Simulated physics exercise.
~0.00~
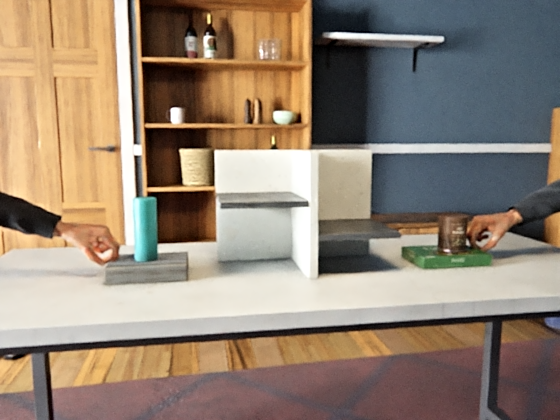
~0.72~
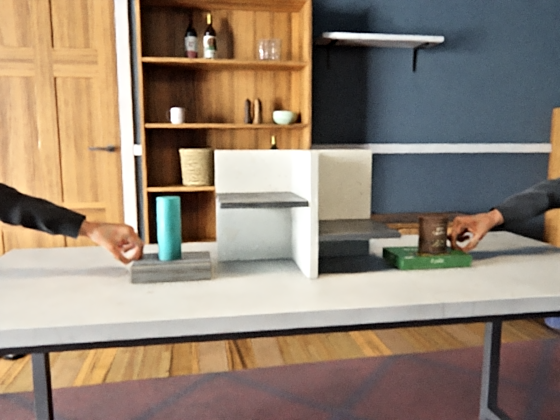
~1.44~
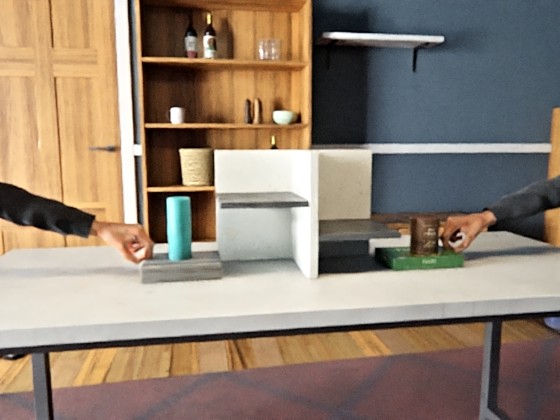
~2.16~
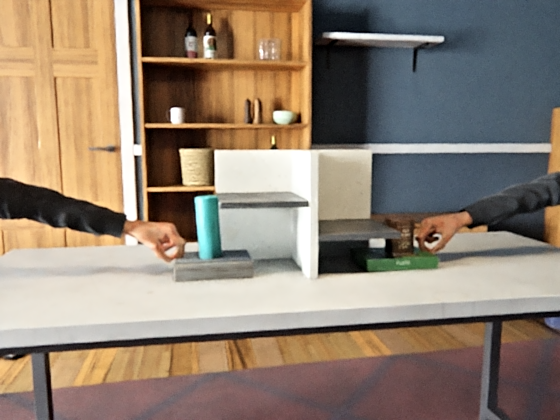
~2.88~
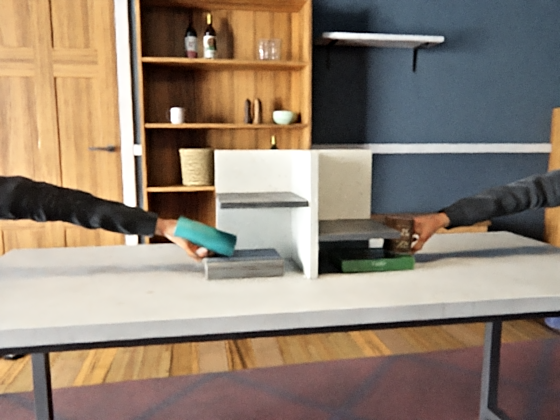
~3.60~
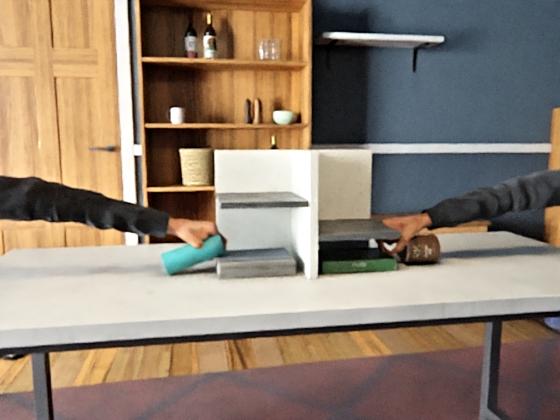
On a tabletop, two hands sliding a grey board and green packet under low shelves, scraping off a turquoise cylinder and brown tin.
